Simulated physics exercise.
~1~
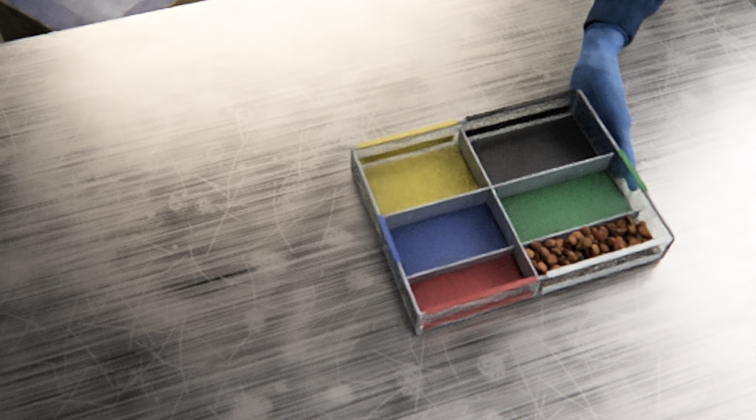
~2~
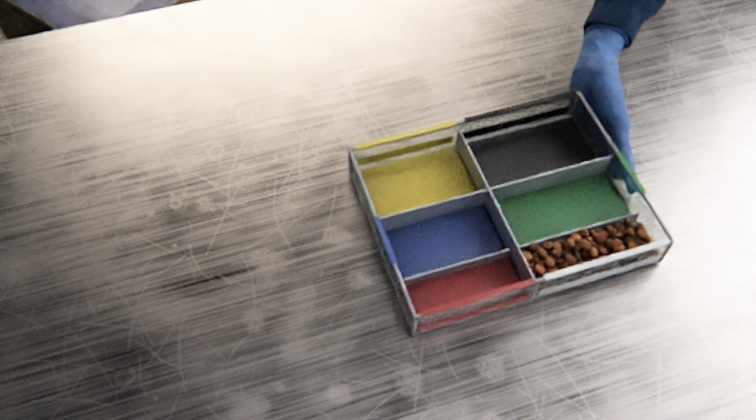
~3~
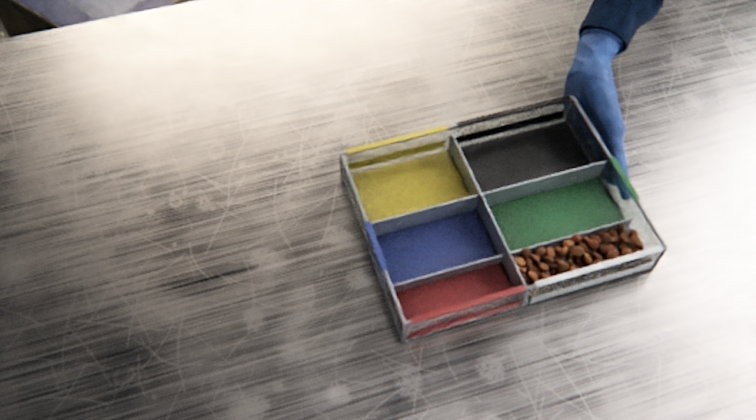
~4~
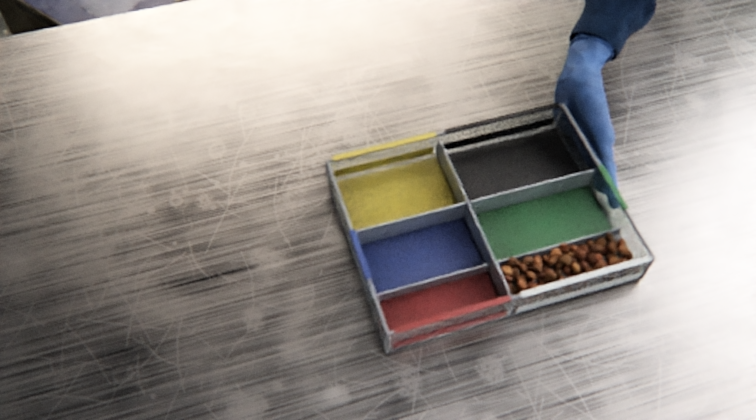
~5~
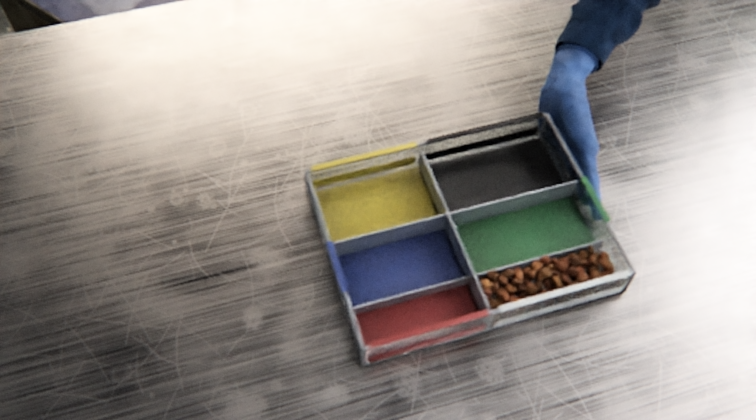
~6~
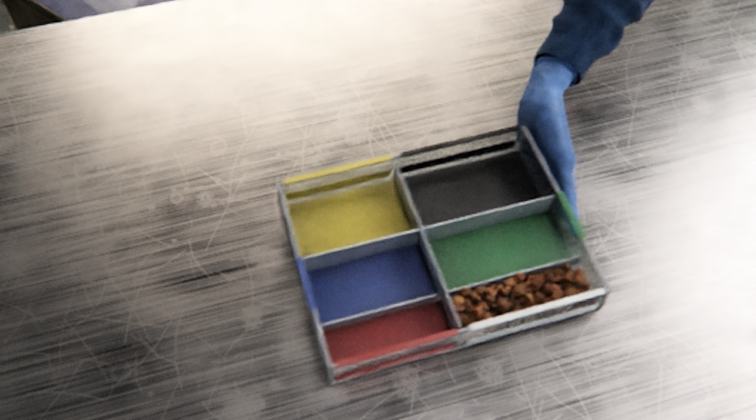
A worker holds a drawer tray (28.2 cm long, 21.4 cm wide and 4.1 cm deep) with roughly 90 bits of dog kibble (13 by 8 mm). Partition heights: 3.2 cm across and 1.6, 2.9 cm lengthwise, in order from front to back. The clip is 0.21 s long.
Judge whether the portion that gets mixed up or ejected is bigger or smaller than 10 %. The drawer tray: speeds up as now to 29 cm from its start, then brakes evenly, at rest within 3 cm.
It's going to be ten percent or less that strays.
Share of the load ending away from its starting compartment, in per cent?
Some 0 in a hundred.
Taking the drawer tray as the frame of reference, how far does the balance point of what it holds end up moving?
It ends up roughly 2.5 centimetres off.
Then, 0.10 s after the last picture, tilt 0 degrees; white 100 %; 0 % away from where they began.
Then, 0.19 s after the last picture, tilt 0 degrees; white 100 %; 0 % away from where they began.
Then, 0.27 s after the last picture, tilt 0 degrees; white 100 %; 0 % away from where they began.
Then, 0.34 s after the last picture, tilt 0 degrees; white 100 %; 0 % away from where they began.
In the end, white 100 %; 0 % away from where they began.
